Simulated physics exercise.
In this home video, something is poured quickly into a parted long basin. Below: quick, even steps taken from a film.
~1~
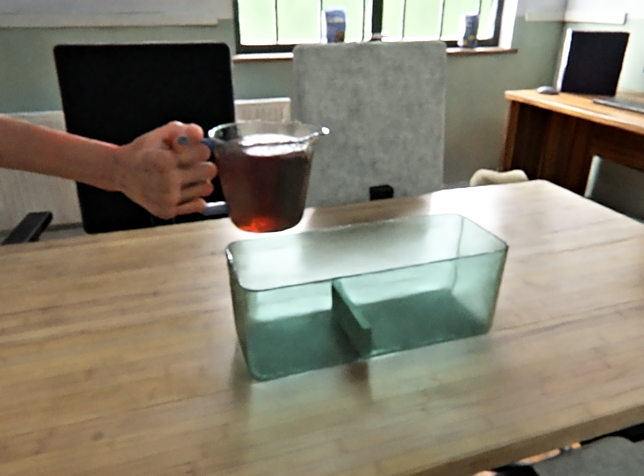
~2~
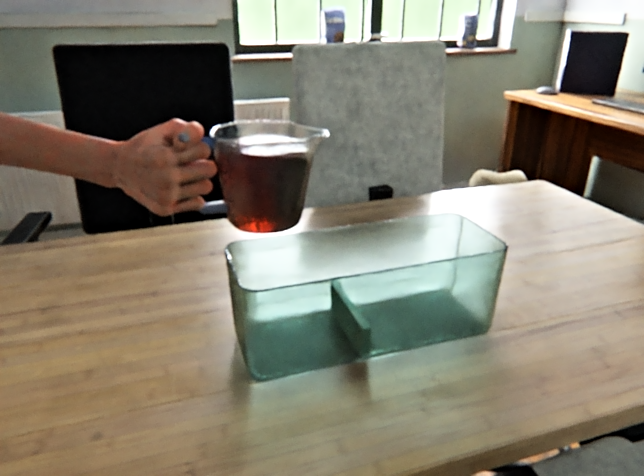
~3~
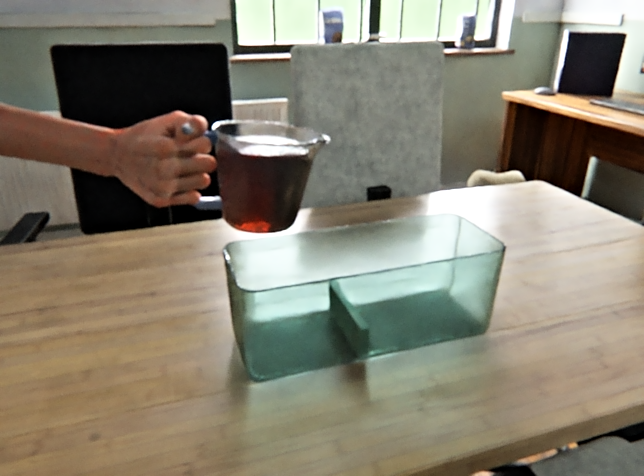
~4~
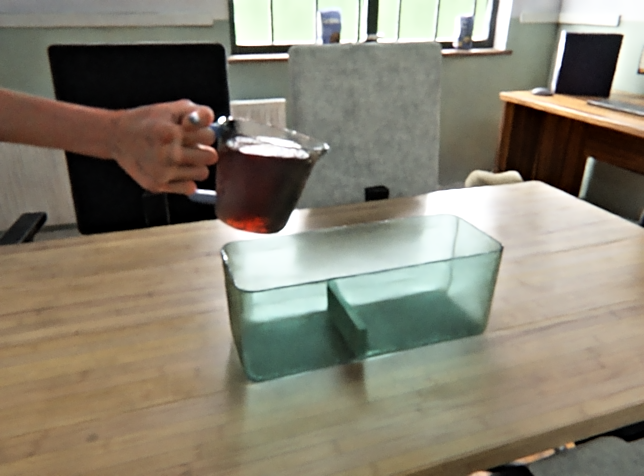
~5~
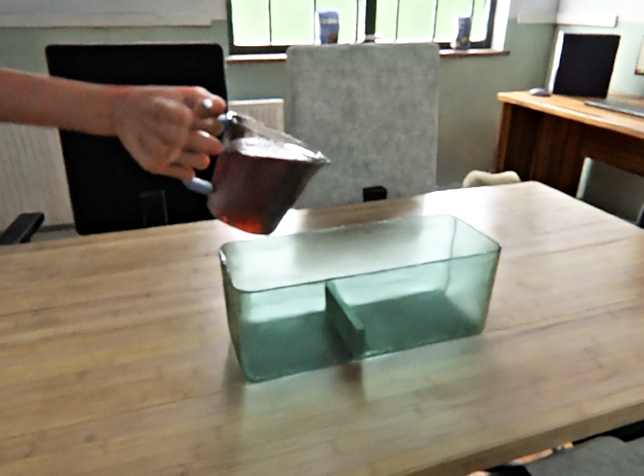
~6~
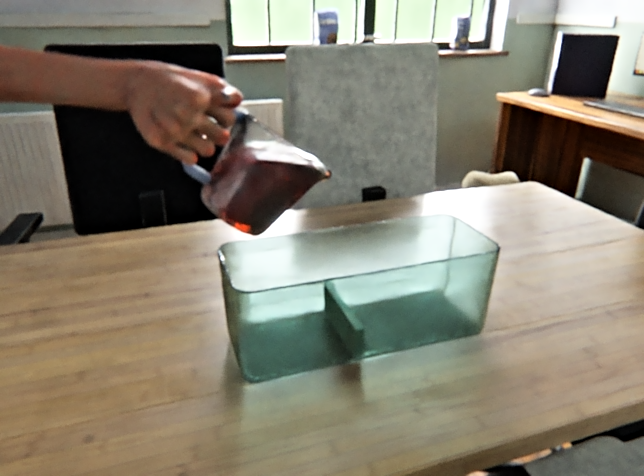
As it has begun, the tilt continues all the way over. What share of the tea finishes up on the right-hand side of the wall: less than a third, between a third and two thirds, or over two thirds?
Between a third and two thirds.
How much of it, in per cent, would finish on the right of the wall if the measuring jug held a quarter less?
Estimate: Close to 30 per cent.
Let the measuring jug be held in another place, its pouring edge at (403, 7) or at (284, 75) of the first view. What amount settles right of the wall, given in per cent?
First try: About 75 %; second try: About 15 %.
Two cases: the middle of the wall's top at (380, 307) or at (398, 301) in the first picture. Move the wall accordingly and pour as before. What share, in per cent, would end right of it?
First some 15, then 15 per cent.
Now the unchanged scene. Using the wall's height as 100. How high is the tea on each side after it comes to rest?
The left side ends up close to 40, the right side close to 30.
A moment on, the measuring jug is tipped right over and 33 per cent is still to pour, 15 is left of the wall and 33 right of it.
Next, the measuring jug is tipped right over and 3 per cent is still to pour, 49 is left of the wall and 45 right of it.
Then the measuring jug is tipped right over and 0 per cent is still to pour, 53 is left of the wall and 45 right of it.
Later the measuring jug is tipped right over and 0 per cent is still to pour, 53 is left of the wall and 46 right of it.
In the end 53 per cent lies left of the wall, 46 right of it and 1 outside.
